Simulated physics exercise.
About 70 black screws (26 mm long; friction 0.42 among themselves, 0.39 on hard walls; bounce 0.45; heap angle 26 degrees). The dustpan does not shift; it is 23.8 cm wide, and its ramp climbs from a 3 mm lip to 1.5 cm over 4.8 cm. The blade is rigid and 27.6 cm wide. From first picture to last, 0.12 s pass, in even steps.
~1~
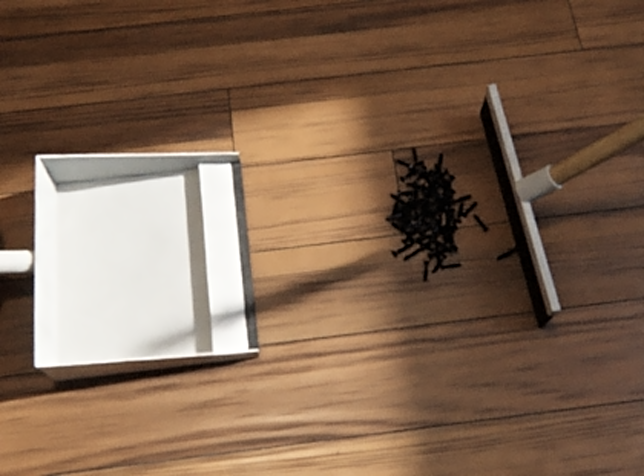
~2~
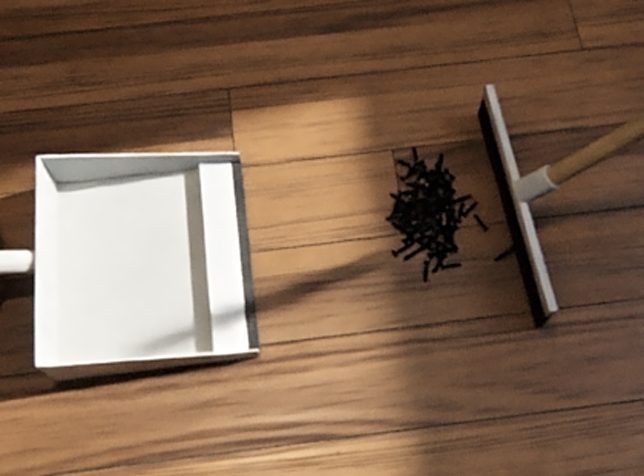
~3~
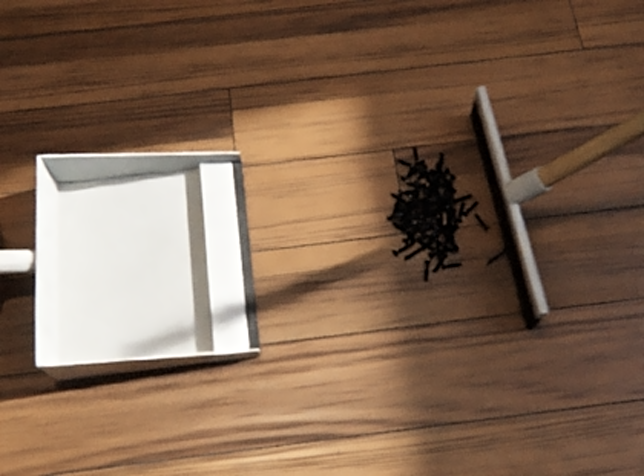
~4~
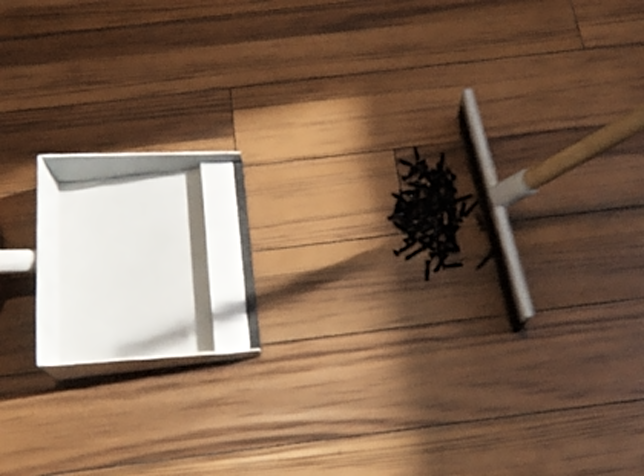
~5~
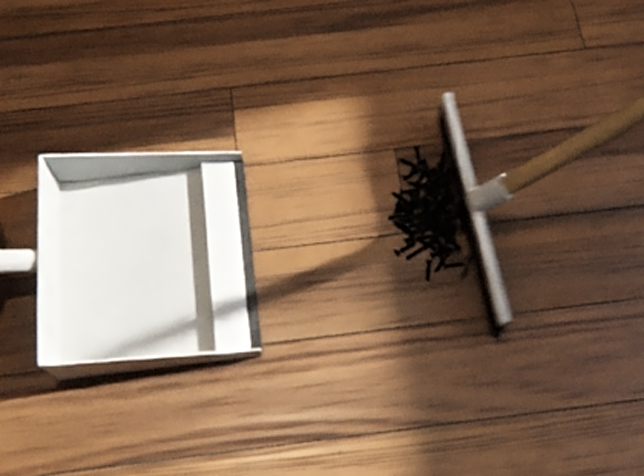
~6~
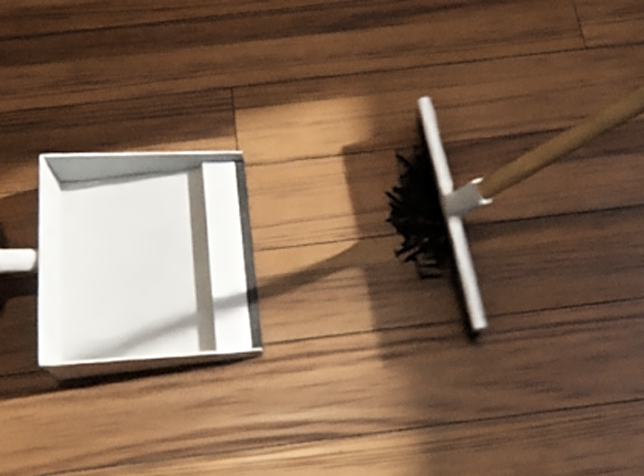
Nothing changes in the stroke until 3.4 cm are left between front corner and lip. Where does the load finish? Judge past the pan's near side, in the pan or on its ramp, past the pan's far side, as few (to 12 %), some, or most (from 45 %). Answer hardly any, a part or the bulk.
Near side: Hardly any, pan: The bulk, far side: Hardly any.
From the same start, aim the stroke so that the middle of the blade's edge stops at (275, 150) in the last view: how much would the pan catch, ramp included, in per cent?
About 30 per cent.
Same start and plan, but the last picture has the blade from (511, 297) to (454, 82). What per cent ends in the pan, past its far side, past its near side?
Pan 5, far 25, near 0.
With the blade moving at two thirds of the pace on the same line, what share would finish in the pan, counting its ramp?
It would be near 15 per cent.
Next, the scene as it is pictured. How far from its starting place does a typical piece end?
About 24 cm.
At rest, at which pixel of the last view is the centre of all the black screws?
At about (241, 243).
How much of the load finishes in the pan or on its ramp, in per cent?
Some 55 per cent.
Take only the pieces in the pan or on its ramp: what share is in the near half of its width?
About 40 per cent.
Then, 0.09 s after the last picture, middle of the blade 12 cm from the lip; 0 % over the lip, far side 0 %, near side 0 %.
Then, 0.15 s after the last picture, middle of the blade 6 cm from the lip; 0 % over the lip, far side 0 %, near side 0 %.
Then, 0.36 s after the last picture, middle of the blade 4 cm from the lip; 60 % over the lip, far side 5 %, near side 5 %.
In the end, near side 5 %, pan 55 %, far side 5 %, in front of the lip or behind the blade 40 %.
